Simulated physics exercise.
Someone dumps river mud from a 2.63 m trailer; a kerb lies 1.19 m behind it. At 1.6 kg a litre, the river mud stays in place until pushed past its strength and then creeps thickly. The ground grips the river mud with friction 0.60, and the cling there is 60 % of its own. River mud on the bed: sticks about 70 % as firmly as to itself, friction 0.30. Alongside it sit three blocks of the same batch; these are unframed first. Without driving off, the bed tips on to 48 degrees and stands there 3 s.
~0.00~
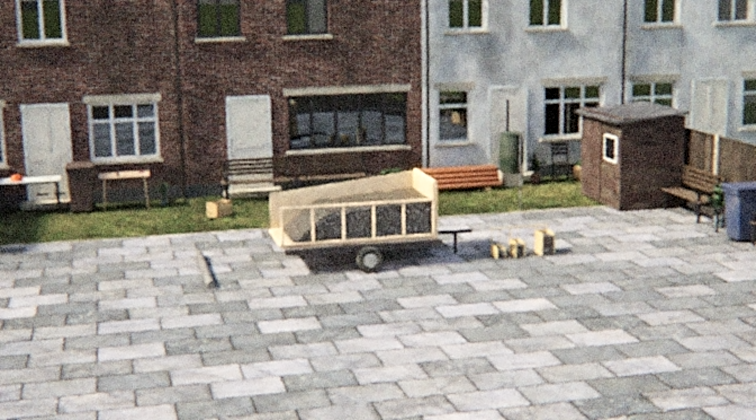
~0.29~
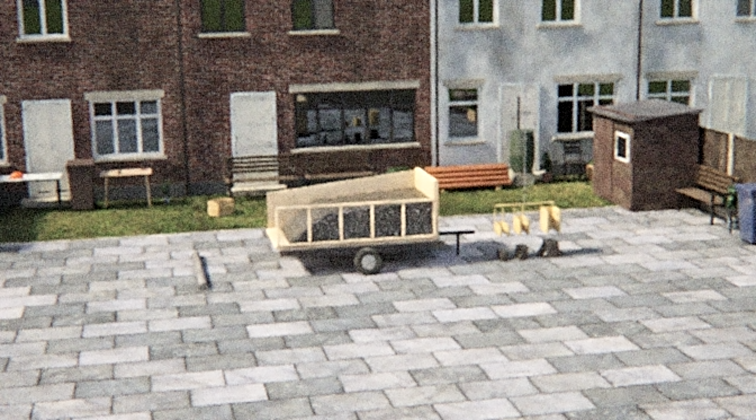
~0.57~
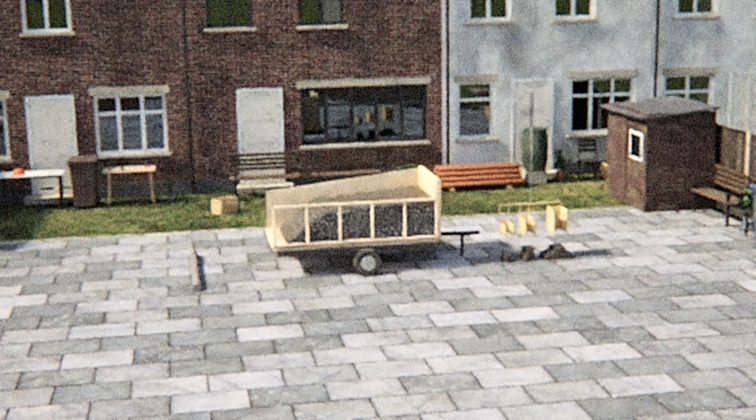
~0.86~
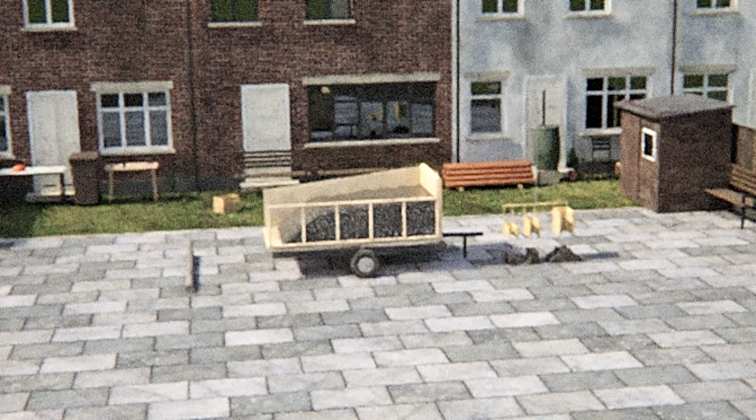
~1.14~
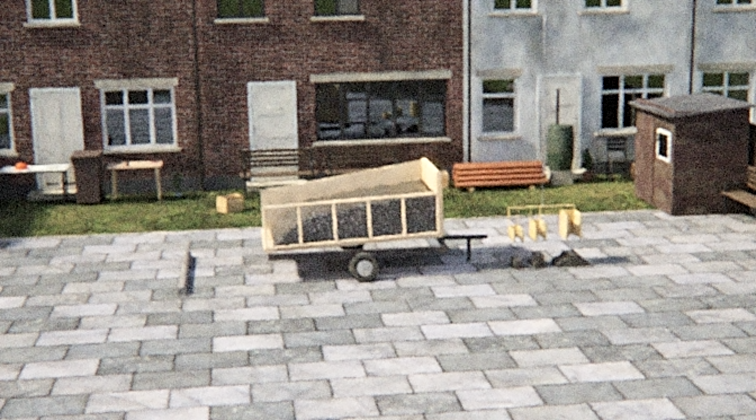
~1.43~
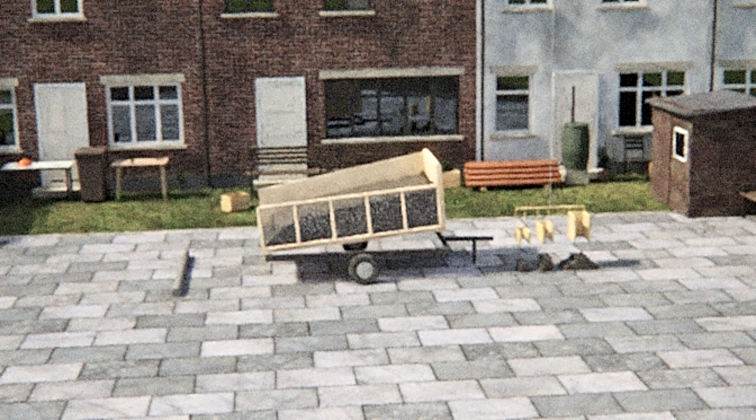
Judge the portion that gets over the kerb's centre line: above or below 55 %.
The figure lands shy of 55 %.
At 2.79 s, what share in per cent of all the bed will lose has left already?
40 %.
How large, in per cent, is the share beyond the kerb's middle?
Estimate: Some 45 per cent.
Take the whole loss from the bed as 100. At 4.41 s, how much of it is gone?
Value noted: About 100 per cent.
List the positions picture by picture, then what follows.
In the first picture, top of the high end at (433, 183), tilt 0 degrees; front end of the river mud at (297, 240); test blocks 15 cm, 23 cm, 36 cm high (left to right).
In the second picture, top of the high end at (434, 183), tilt 0 degrees; front end of the river mud at (293, 241); test blocks 15 cm, 21 cm, 27 cm high (left to right).
In the third picture, top of the high end at (436, 182), tilt 0 degrees; front end of the river mud at (291, 241); test blocks 15 cm, 21 cm, 20 cm high (left to right).
In the fourth picture, top of the high end at (436, 180), tilt 0 degrees; front end of the river mud at (285, 241); test blocks 15 cm, 21 cm, 20 cm high (left to right).
In the fifth picture, top of the high end at (436, 174), tilt 3 degrees; front end of the river mud at (276, 243); test blocks 15 cm, 21 cm, 20 cm high (left to right).
In the sixth picture, top of the high end at (435, 166), tilt 5 degrees; front end of the river mud at (264, 245); test blocks 15 cm, 21 cm, 20 cm high (left to right).
By 2.79 s, the tilt is 17 degrees, 60 % is on the bed and 2 % past the kerb's middle.
By 4.41 s, the tilt is 32 degrees, 1 % is on the bed and 39 % past the kerb's middle.
By 6.02 s, the tilt is 47 degrees, none is on the bed and 43 % past the kerb's middle.
By 7.63 s, the tilt is 48 degrees, none is on the bed and 43 % past the kerb's middle.
By 9.33 s, at the end, the tilt is 48 degrees, none is on the bed and 43 % past the kerb's middle.
